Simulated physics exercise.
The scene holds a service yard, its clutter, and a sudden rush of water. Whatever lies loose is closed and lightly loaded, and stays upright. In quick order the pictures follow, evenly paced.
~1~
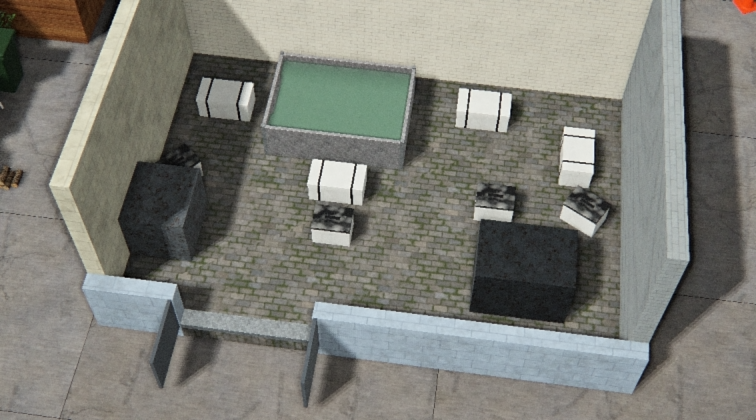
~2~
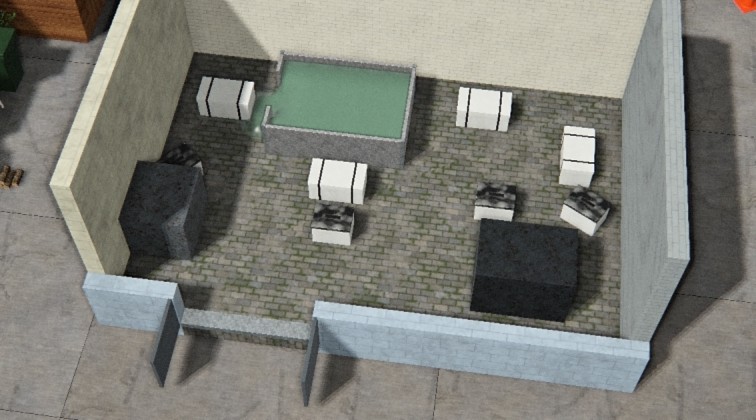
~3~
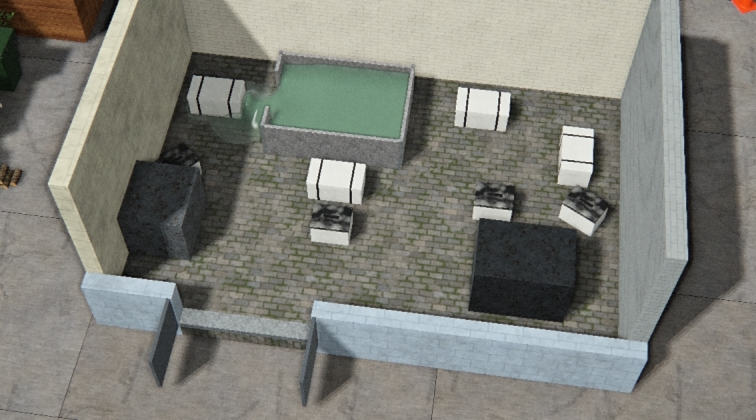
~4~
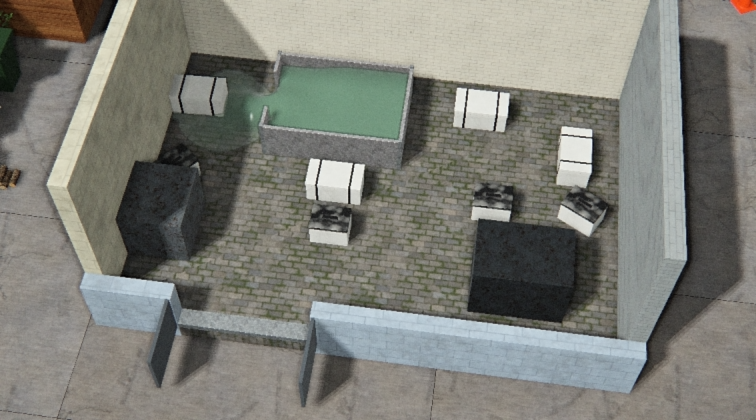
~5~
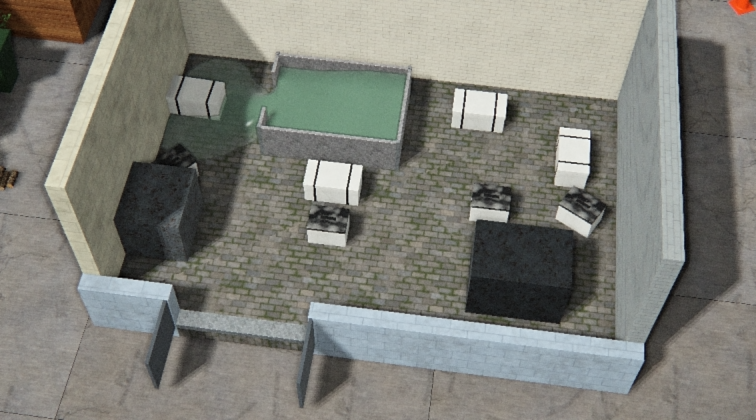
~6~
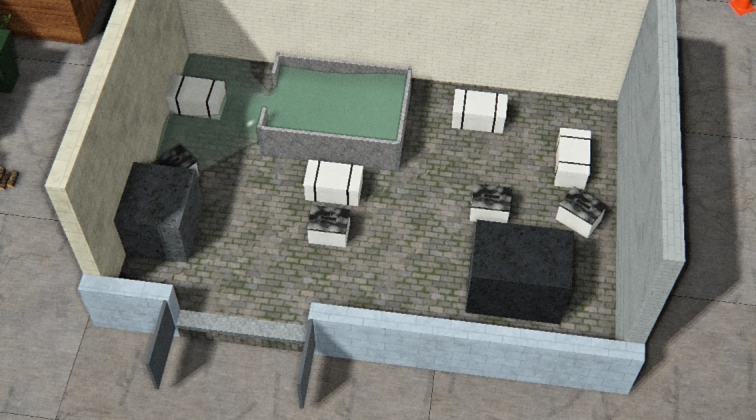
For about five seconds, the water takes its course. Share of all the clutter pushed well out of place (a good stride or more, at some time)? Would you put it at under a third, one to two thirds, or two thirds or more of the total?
The portion knocked well out of place is a third to two thirds.
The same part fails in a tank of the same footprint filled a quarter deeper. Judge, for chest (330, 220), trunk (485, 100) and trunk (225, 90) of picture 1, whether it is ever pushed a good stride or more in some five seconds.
The first passed the mark, the next stayed below the mark, and the last passed the mark.
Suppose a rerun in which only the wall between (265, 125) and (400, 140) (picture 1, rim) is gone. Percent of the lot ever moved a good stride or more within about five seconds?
20 % or thereabouts.
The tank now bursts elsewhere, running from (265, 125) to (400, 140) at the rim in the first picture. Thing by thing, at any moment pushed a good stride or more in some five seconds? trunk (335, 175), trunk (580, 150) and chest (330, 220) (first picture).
First covers that distance, second stays short of it, third covers that distance.
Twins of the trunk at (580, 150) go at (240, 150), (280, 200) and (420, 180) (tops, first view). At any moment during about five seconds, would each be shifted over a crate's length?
In that order: Pushed that far, yes, not that far.
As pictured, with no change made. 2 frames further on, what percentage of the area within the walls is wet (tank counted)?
Estimate: 20 %.
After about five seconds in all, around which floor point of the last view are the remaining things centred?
Mean floor position: Approx. (448, 197) px, last view.
A moment on, 0 of 8 are well off their spots; 1 afloat.
Next, 1 of 8 are well off their spots; 1 afloat.
Later, 2 of 8 are well off their spots; 2 afloat.
In the end, 4 of 8 are well off their spots, and 4 have been at some point; 1 afloat.
